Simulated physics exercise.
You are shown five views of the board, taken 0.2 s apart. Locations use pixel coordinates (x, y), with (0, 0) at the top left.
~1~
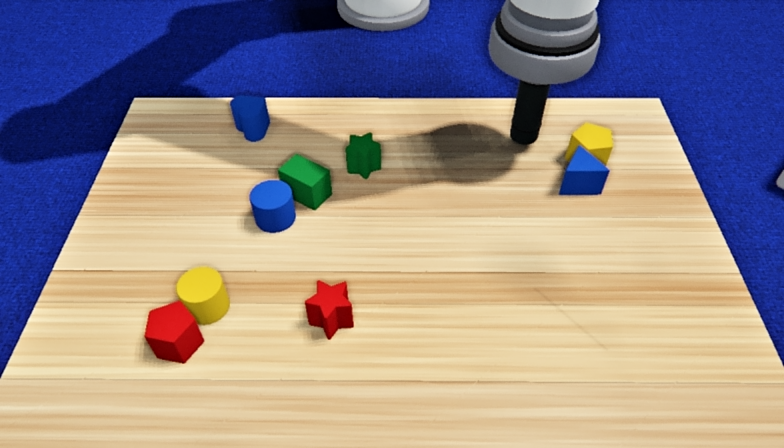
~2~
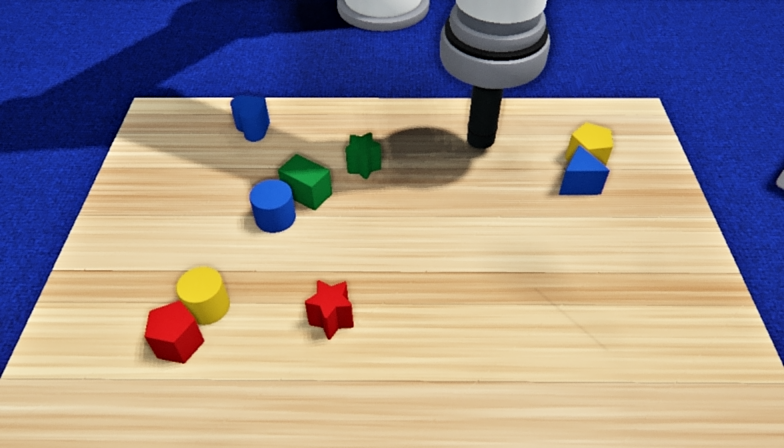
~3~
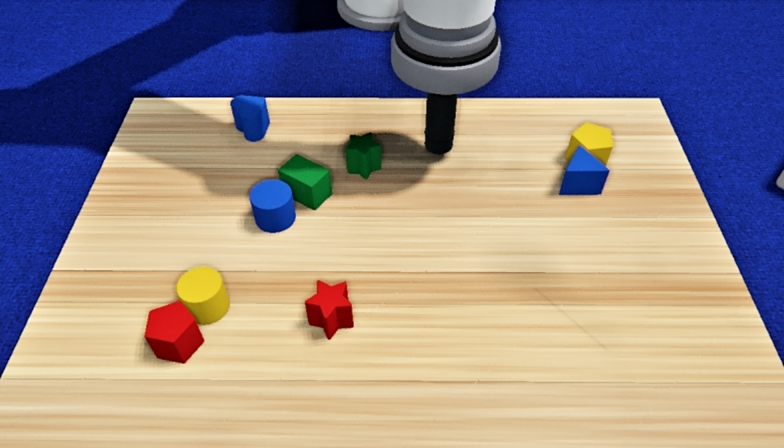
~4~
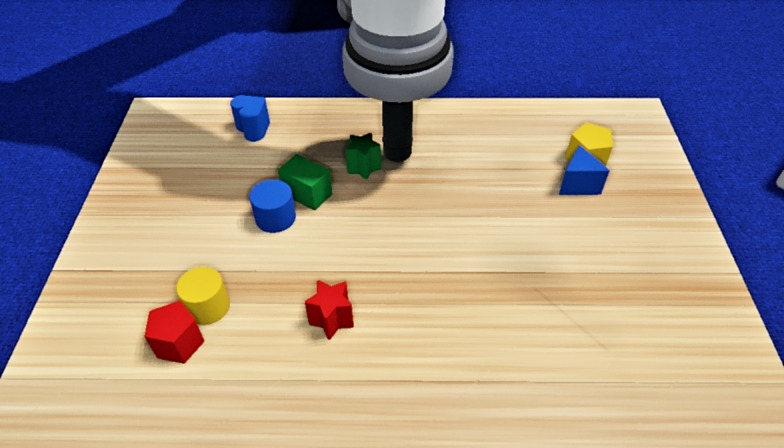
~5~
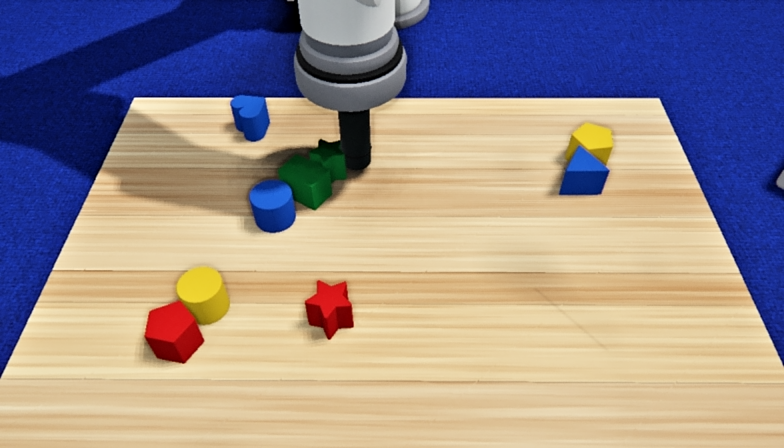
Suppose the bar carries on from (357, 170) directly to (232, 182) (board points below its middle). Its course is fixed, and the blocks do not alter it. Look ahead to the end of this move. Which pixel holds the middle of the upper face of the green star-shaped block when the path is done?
At roughly (195, 162).
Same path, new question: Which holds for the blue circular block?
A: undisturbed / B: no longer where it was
My pick is B.
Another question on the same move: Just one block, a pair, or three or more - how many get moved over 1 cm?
The way I see it, the answer is three or more.
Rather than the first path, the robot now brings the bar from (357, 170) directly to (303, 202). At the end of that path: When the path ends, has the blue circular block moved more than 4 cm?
No.
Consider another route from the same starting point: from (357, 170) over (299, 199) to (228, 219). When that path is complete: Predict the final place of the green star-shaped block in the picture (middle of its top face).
It is at (291, 154).
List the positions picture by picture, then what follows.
In the first frame, bar's lower end (524, 137); blue heart (248, 105); blue circular block (270, 194); green rectangle (304, 169); green star-shaped block (362, 142).
In the second frame, bar (481, 141); blocks still.
In the third frame, bar (439, 146); blocks still.
In the fourth frame, bar (398, 153); blocks still.
In the fifth frame, bar (357, 162); blue heart (248, 105); blue circular block (270, 194); green rectangle (304, 169); green star-shaped block (328, 149).
On the path given first. One third of the way, bar (314, 167); blue circular block (258, 204); green rectangle (272, 178), turned 30° anticlockwise; green star-shaped block (284, 155).
Two thirds of the way, bar (272, 171); blue circular block (256, 206); green rectangle (265, 180), turned 40° anticlockwise; green star-shaped block (239, 158).
At the end, bar (229, 174); blue heart still; blue circular block (256, 206); green rectangle (265, 180), turned 40° anticlockwise; green star-shaped block (195, 162).
